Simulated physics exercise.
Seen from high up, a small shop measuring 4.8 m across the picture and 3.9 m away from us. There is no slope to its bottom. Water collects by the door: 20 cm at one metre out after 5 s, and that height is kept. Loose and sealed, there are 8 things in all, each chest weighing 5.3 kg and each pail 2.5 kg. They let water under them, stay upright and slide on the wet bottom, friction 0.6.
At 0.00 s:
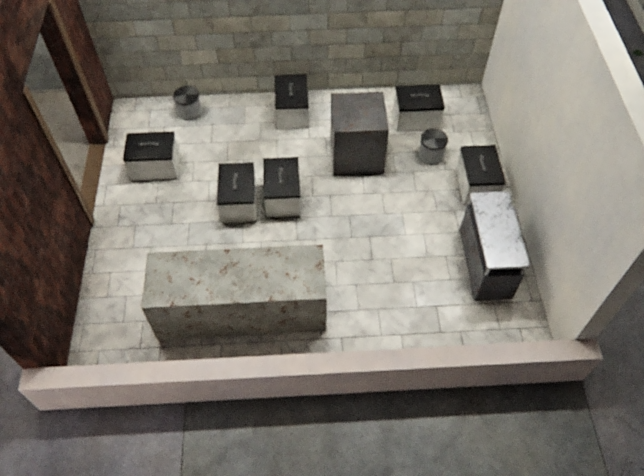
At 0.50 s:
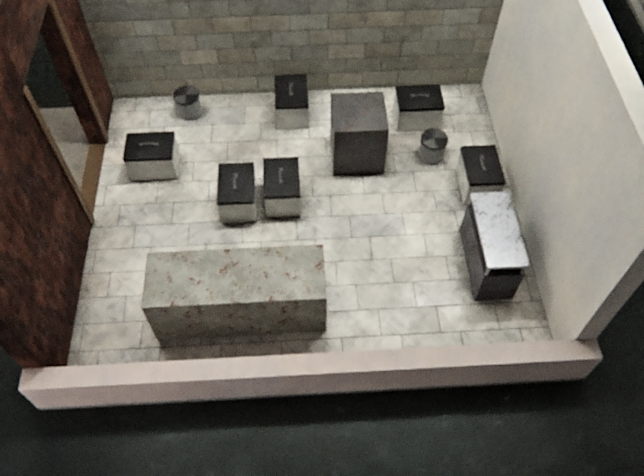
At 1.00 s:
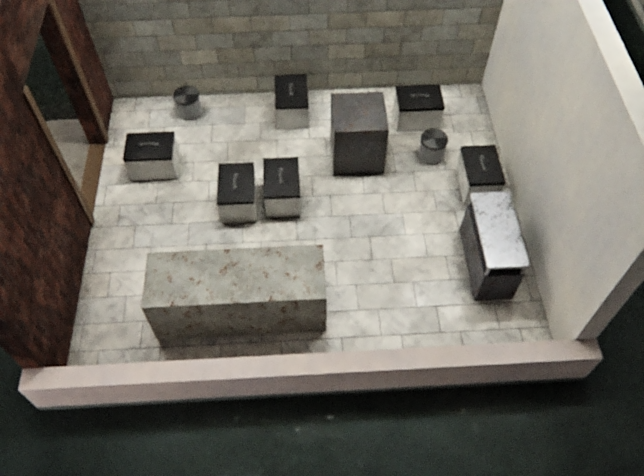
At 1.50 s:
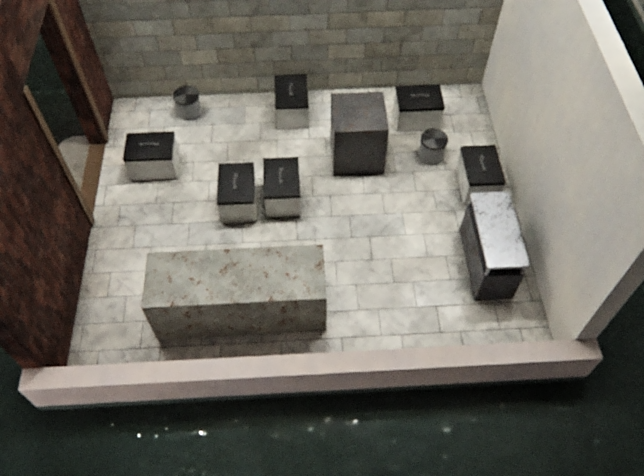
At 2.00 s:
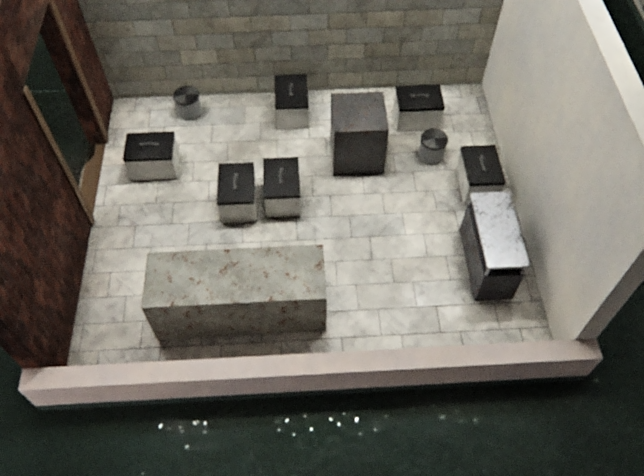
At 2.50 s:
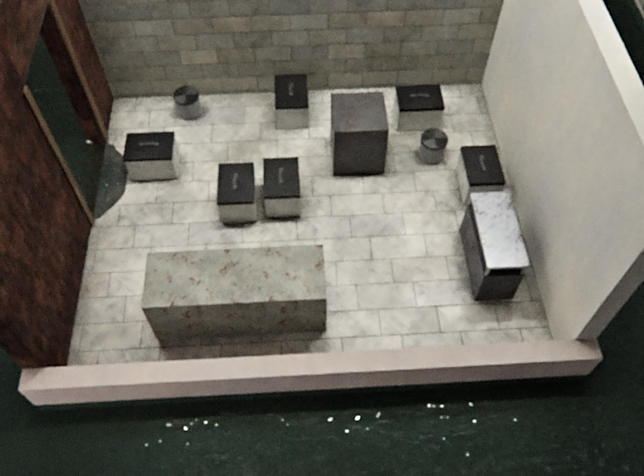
To begin with, a small tiled room holding dark-topped boxes, two round drums and larger blocks stands on a grey surface. The surroundings turn dark green and pale specks appear in front, then a small patch of water shows at the left doorway, while everything inside stays still.
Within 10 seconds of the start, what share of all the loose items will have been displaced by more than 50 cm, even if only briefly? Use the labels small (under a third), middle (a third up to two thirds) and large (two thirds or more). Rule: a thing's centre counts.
Large.
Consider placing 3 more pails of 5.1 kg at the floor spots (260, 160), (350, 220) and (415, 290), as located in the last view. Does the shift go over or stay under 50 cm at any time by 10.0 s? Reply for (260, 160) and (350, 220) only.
The first: Farther. The second: Farther.
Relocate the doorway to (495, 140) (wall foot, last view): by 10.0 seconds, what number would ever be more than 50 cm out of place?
So the tally would be 7.
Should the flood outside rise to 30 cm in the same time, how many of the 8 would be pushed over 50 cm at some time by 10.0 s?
7.
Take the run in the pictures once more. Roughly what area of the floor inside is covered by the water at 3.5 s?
Roughly 1.5 m2.
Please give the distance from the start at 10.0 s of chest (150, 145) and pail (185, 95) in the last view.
Shifts: 350 cm / 300 cm.
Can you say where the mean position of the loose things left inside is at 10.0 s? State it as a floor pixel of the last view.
Near (447, 168).
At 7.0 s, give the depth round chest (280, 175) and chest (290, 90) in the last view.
About 4 and 5 cm.
After 3.5 s 0 of 8 are over 50 cm from their spots; 0 afloat.
After 4.5 s 1 of 8 are over 50 cm from their spots; 0 afloat.
After 7.0 s 5 of 8 are over 50 cm from their spots; 5 afloat.
After 10.0 s 6 of 8 are over 50 cm from their spots, and 6 have been at some point; 8 afloat.
